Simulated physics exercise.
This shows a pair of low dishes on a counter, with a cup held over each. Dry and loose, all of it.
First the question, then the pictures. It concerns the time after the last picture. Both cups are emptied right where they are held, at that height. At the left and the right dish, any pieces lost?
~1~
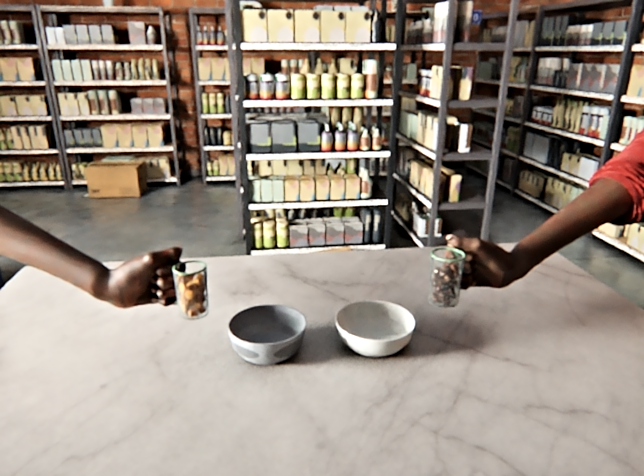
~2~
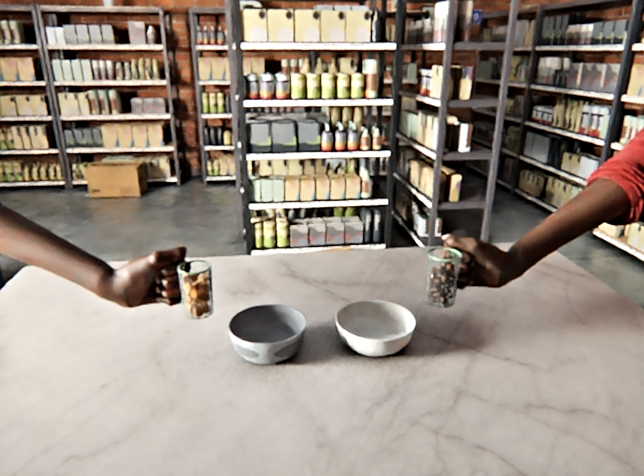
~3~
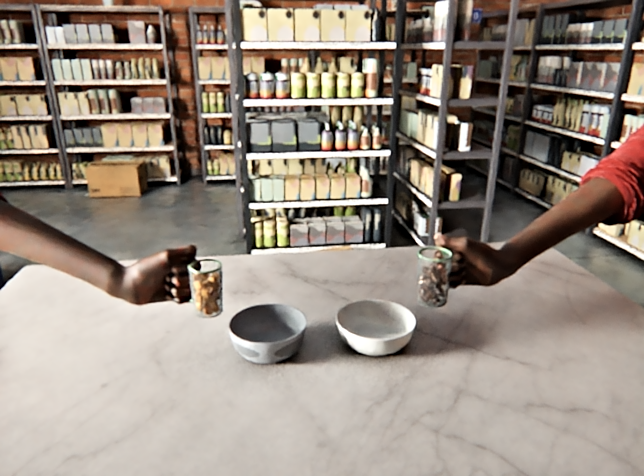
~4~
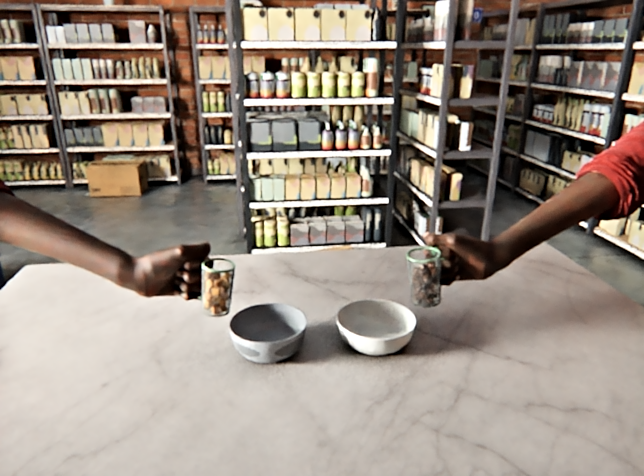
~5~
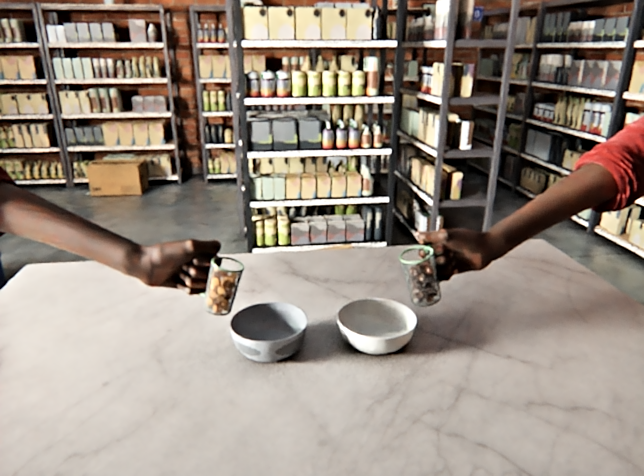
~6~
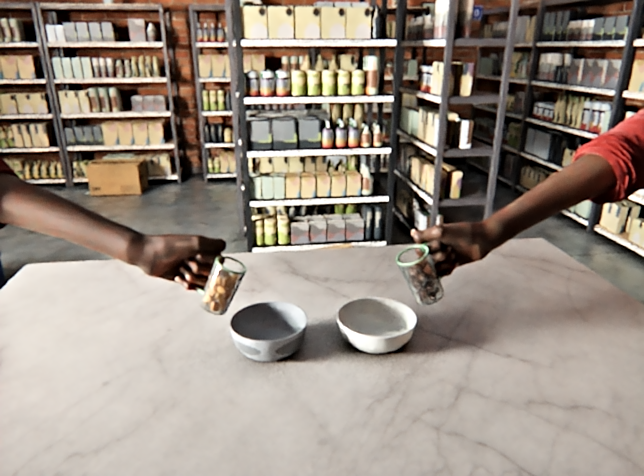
In order: Left dish ends up with everything, right dish ends up with everything.
Then, 0.34 s after the last picture, left, all still in the cup; right, all still in the cup.
Then, 0.77 s after the last picture, left, all still in the cup; right, all still in the cup.
Then, 1.24 s after the last picture, left, most still in the cup, a stray few in the dish, a small part in the air; right, about two thirds still in the cup, about a quarter in the dish, a small part in the air.
At rest, left, all in the dish, none outside the dish; right, all in the dish, none outside the dish.
